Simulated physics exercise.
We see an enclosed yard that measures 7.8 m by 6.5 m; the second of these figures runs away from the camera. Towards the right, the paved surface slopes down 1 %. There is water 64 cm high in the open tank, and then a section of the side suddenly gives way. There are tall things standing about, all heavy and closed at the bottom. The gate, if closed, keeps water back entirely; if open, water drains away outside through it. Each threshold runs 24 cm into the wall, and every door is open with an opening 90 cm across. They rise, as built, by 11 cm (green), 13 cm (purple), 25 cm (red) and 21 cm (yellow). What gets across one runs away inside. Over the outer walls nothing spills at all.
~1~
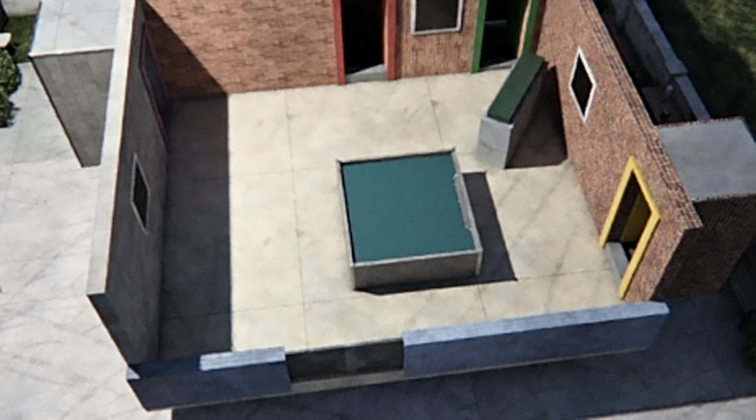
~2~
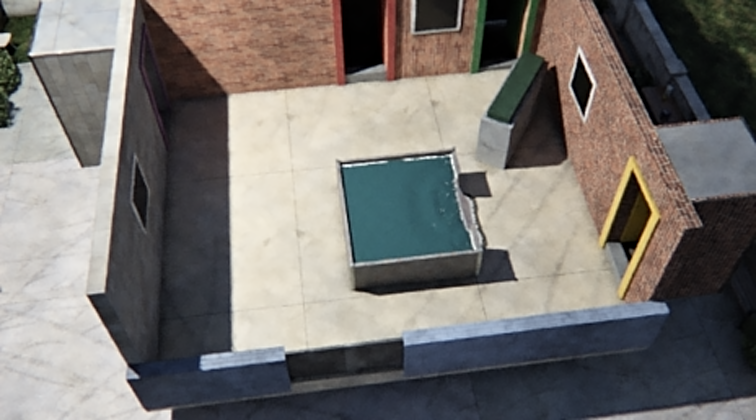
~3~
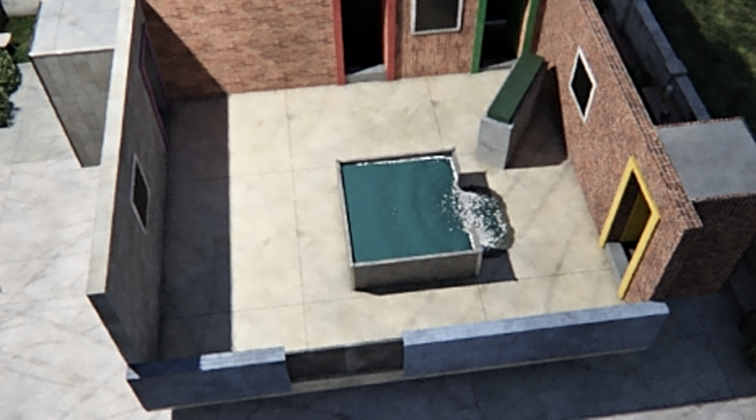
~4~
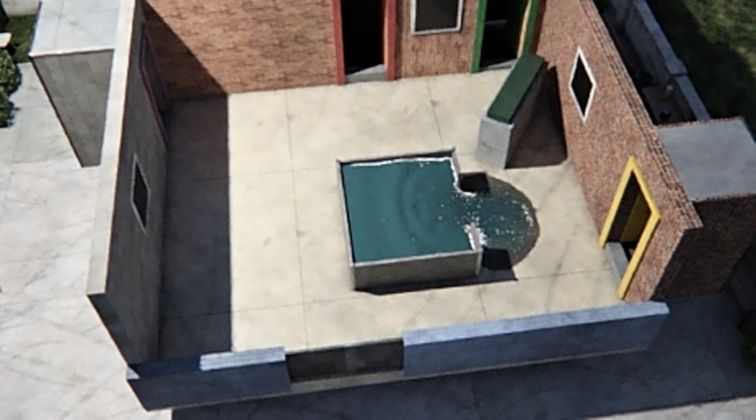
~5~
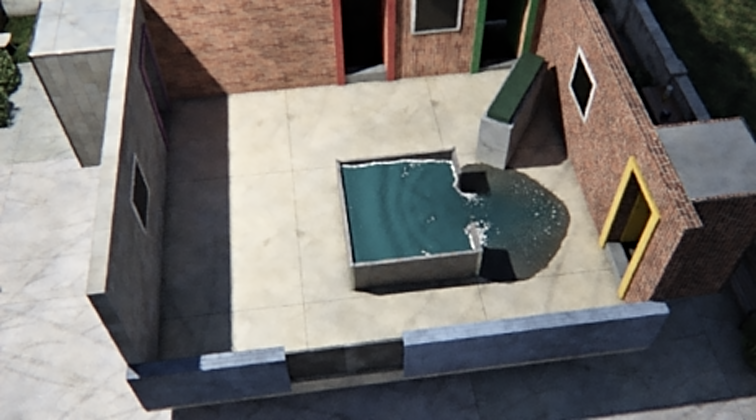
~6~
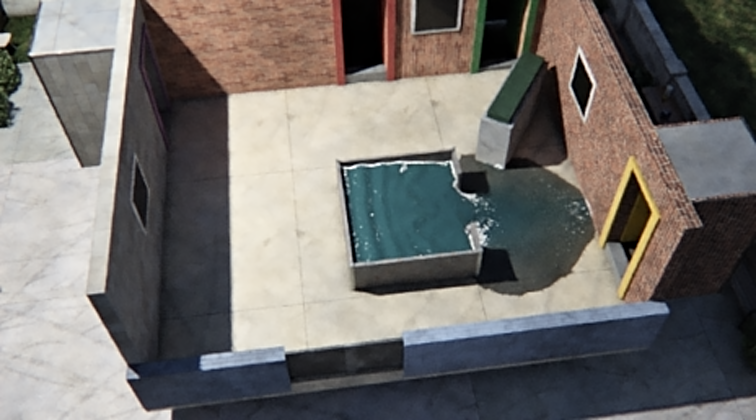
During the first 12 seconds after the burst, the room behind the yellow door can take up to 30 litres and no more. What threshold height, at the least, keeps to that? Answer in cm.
I would say about 20 cm.
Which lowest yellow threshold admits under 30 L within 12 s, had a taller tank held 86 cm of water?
Roughly 28 centimetres would do it.
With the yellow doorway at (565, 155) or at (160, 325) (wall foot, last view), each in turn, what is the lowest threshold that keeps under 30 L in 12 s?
Roughly 23 and 7.5 cm.
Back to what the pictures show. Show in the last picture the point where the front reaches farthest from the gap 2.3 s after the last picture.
Close to pixel (532, 67).
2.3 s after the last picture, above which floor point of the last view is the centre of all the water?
Approximately (482, 219).
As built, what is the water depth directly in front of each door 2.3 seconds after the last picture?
At the green door the depth is 14 cm, at purple 0 cm, at red 0 cm and at yellow 22 cm.
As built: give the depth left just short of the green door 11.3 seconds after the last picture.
Depth: Near 6.0 cm.
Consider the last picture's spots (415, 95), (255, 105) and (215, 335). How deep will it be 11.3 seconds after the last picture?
About 5, 6 and 9 cm.
Then, 0.7 s after the last picture water covers 15 % of the floor, deepest (37 cm) near (589, 217); 25 cm at the yellow door, 0 litres in over its 21 cm threshold.
Then, 2.3 s after the last picture water covers 25 % of the floor, deepest (39 cm) near (557, 133); 22 cm at the yellow door, 17 litres in over its 21 cm threshold.
Then, 11.3 s after the last picture water covers 95 % of the floor, deepest (12 cm) near (621, 301); 12 cm at the yellow door, 21 litres in over its 21 cm threshold.
At the yellow door as built, the water peaked near 27 cm, 0.9 s after the last picture.
With a threshold of 17 cm, 65 litres would have come in within the 12 s; with 22.5 cm, 13 litres. So under 30 litres takes about 20 cm.
